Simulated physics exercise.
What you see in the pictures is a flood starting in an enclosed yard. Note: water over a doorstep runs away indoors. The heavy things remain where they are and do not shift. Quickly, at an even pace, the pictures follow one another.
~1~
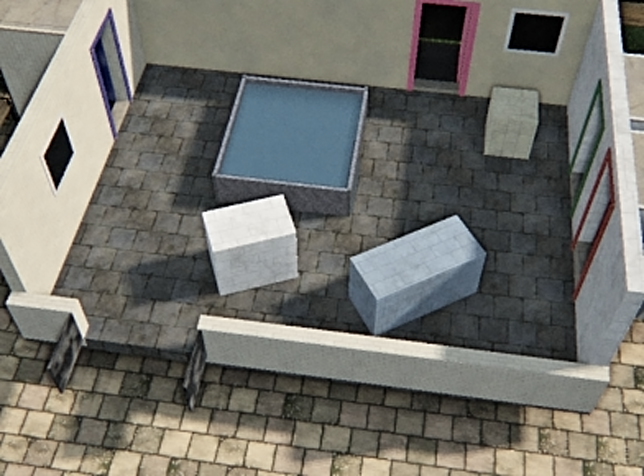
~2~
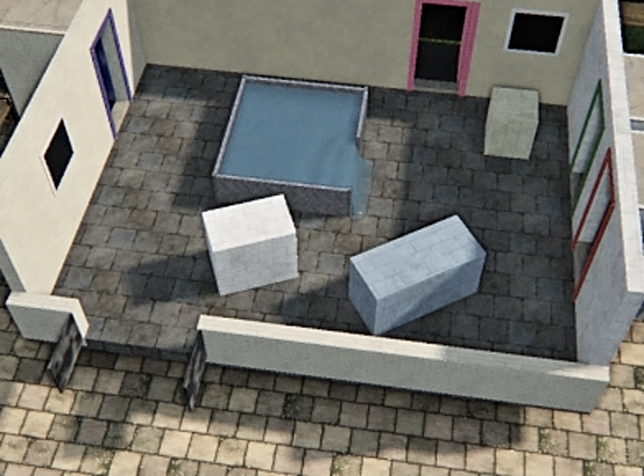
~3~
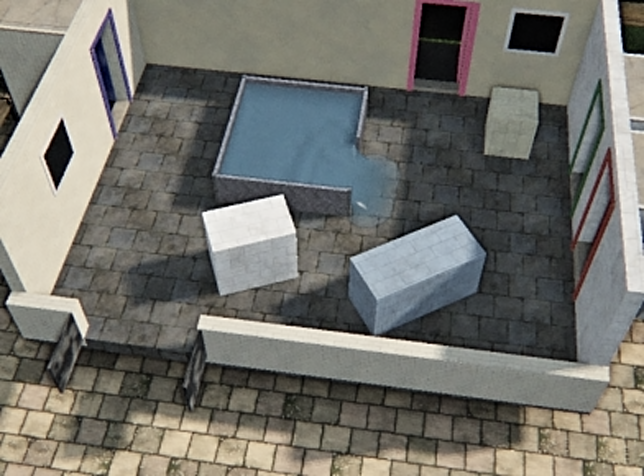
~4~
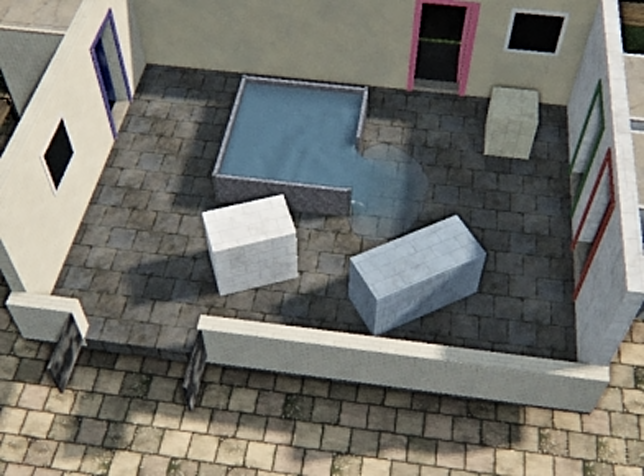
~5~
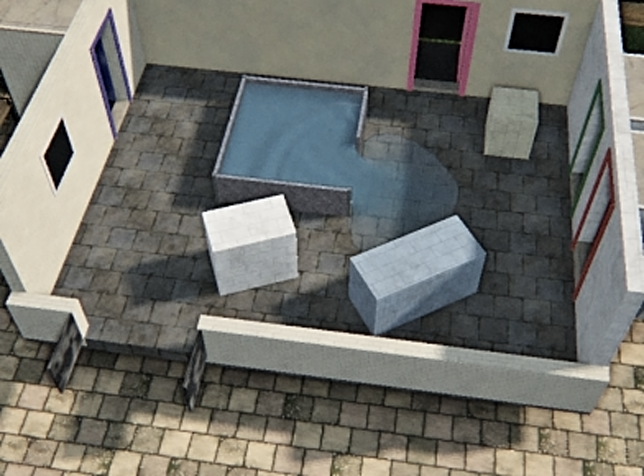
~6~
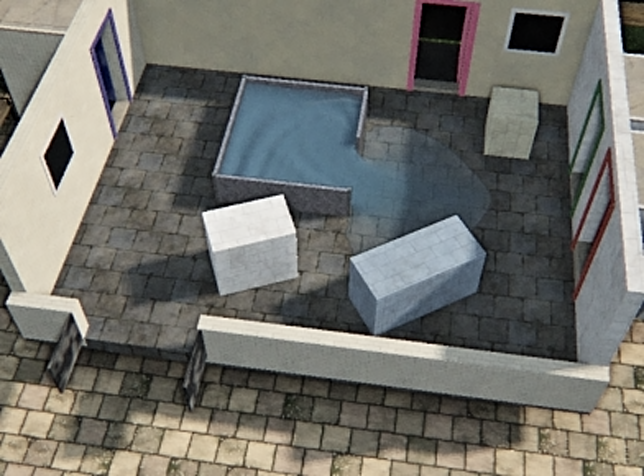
Water poured out of a gap in the right side of a raised square tank in a walled yard, then spread steadily rightward across the dark paving, passing behind a long pale block.
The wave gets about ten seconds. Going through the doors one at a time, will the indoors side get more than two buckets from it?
Blue door: Two buckets at most; pink door: Two buckets at most; green door: More than two buckets; red door: Two buckets at most.
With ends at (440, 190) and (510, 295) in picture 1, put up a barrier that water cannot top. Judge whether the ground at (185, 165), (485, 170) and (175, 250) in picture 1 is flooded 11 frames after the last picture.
Point by point: First not reached, second submerged, third not reached.
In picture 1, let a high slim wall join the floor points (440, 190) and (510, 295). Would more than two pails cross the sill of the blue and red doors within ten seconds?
Door by door: Blue does not exceed the limit, red does not exceed the limit.
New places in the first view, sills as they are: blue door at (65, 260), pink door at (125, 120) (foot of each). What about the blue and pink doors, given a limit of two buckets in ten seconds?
Result - blue door: Remains below the limit; pink door: Remains below the limit.
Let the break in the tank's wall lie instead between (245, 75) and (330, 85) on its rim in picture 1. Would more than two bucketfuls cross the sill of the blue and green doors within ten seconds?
In that case the blue door overshoots, while the green door undershoots.
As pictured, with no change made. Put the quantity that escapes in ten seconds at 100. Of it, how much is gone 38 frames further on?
Around 65 percent.
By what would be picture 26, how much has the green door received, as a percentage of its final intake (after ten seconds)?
Share by then: About 70 in a hundred.
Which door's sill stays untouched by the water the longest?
It's the blue-painted one.
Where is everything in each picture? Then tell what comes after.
In the first picture, the water tank at (294, 133) is whole and still.
In the second picture, water pours out at (351, 179) and has run to (368, 162).
In the third picture, the front is at (391, 164), out from the gap at (351, 181).
In the fourth picture, the front is at (423, 177), out from the gap at (351, 181).
In the fifth picture, water pours out at (351, 181) and has run to (453, 183).
In the sixth picture, the front is at (486, 200), out from the gap at (351, 181).
A moment on, water covers 25 % of the floor; the blue door not reached, the pink door not reached, the green door wet at the sill, nothing in, the red door not reached.
Next, water covers 30 % of the floor; the blue door not reached, the pink door not reached, the green door over two buckets in, the red door wet at the sill, nothing in.
Then, water covers 40 % of the floor; the blue door not reached, the pink door wet at the sill, nothing in, the green door far over two buckets in, the red door wet at the sill, nothing in.
Later, water covers 60 % of the floor; the blue door not reached, the pink door wet at the sill, nothing in, the green door far over two buckets in, the red door wet at the sill, nothing in.
In the end, water covers 85 % of the floor; the blue door wet at the sill, nothing in, the pink door wet at the sill, nothing in, the green door far over two buckets in, the red door wet at the sill, nothing in.
